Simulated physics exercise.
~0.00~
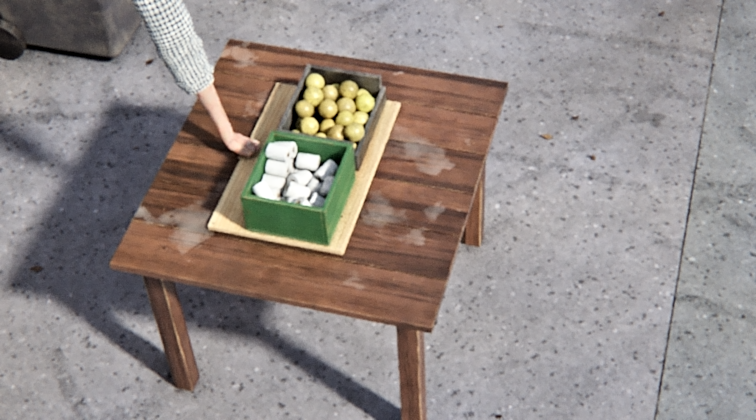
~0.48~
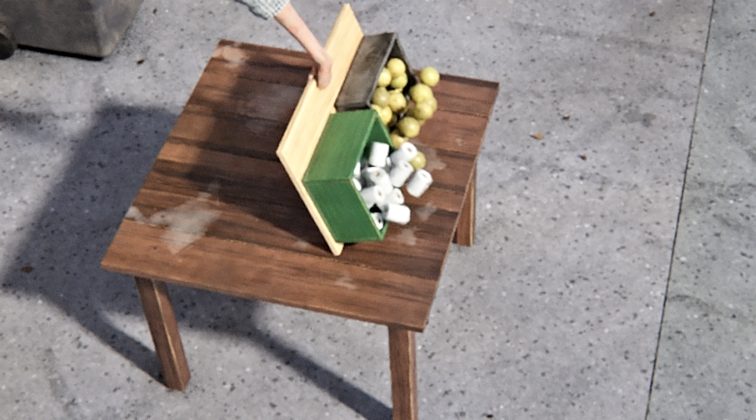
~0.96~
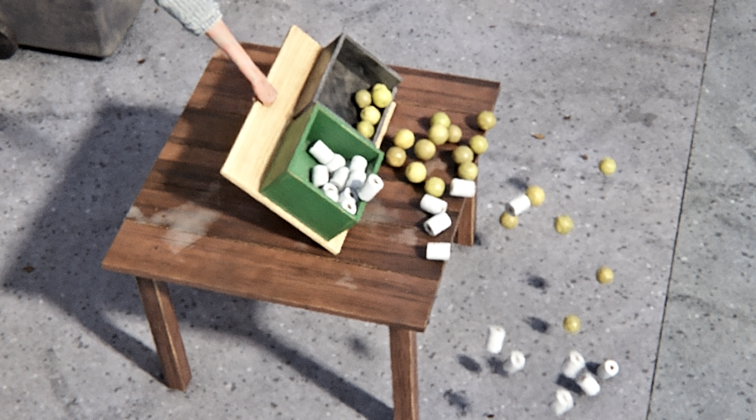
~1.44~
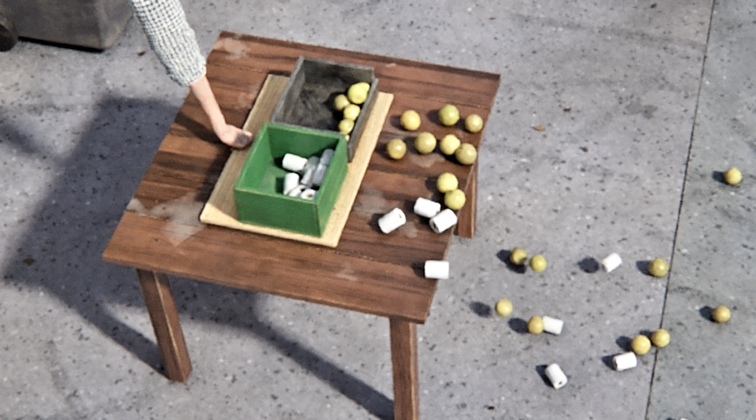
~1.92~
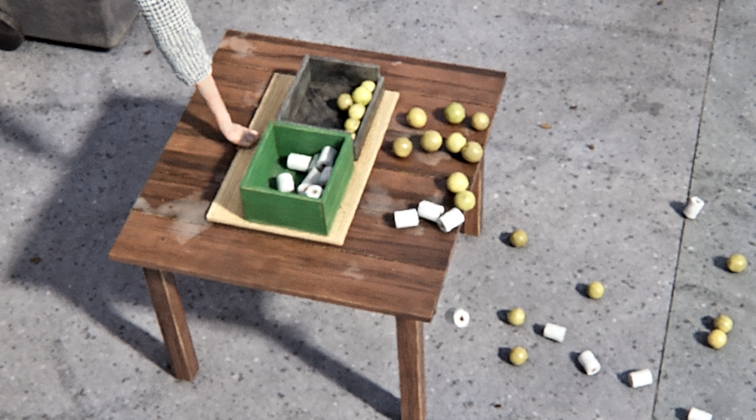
A hand tilting a board on a table, spilling yellow apples and white rolls from two tubs, then lowering it flat.
